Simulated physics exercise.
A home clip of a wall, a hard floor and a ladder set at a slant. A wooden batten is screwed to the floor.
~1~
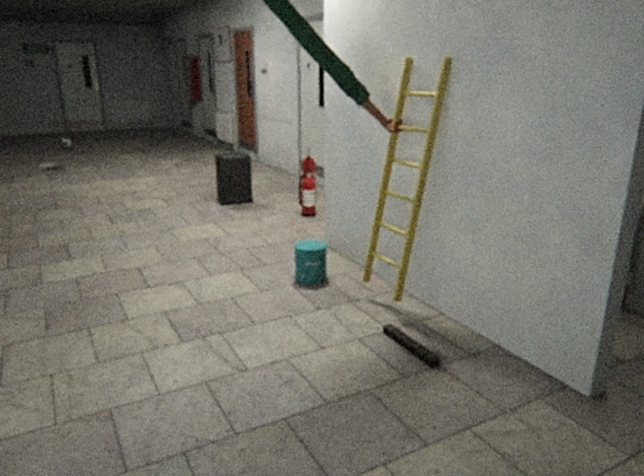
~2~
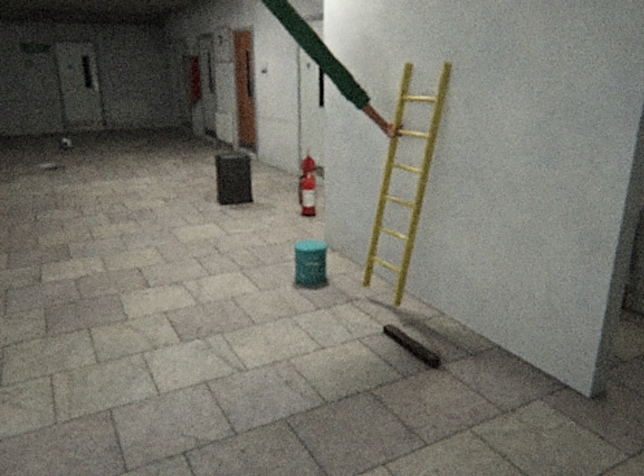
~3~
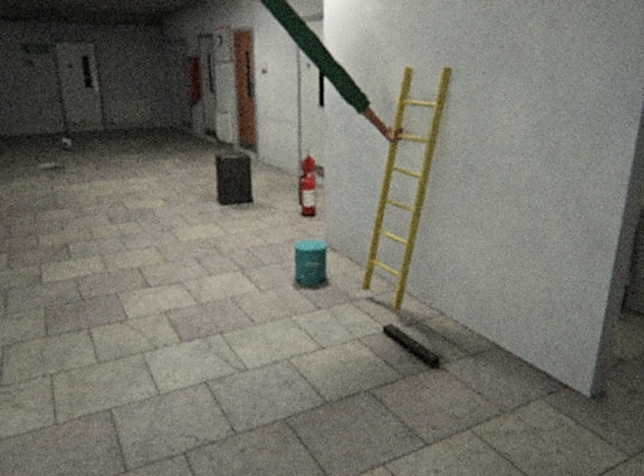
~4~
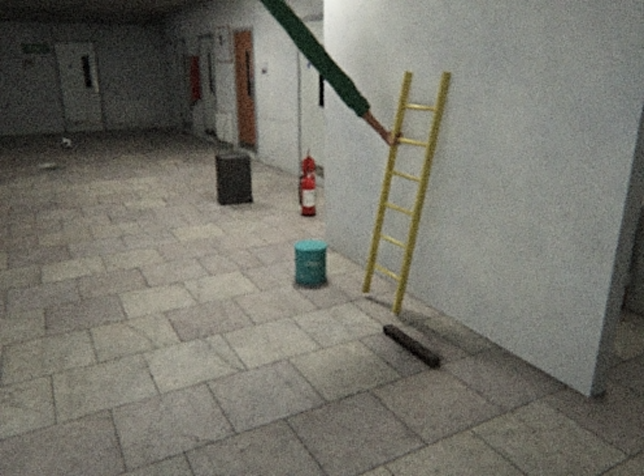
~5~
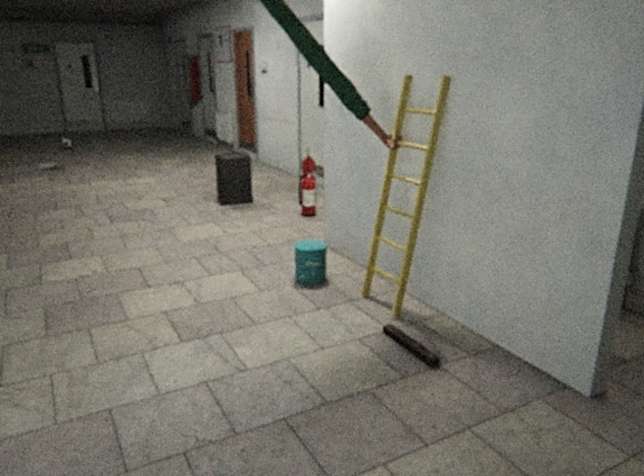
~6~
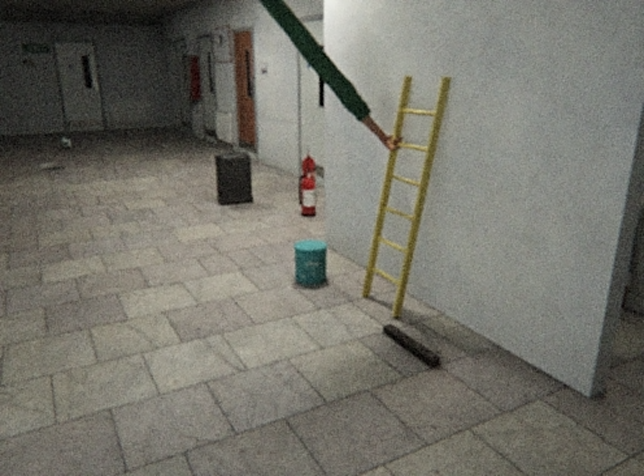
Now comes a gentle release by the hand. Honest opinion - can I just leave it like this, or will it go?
Most likely it is going to keep standing.
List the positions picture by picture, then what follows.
In the first picture, still on the way; yellow ladder (403, 180); batten (410, 344).
In the second picture, still on the way; yellow ladder (403, 185); turquoise pail (311, 262).
In the third picture, still on the way; yellow ladder (403, 189); batten (410, 344).
In the fourth picture, still on the way; yellow ladder (402, 193); turquoise pail (311, 262).
In the fifth picture, still on the way; yellow ladder (402, 196); batten (410, 344).
In the sixth picture, in place, still held; yellow ladder (402, 197); turquoise pail (311, 262).
Then, 1.20 s past the last view, yellow ladder at rest near (402, 197).
Finally, the yellow ladder remains leaning, near (402, 197); nothing else stirs.
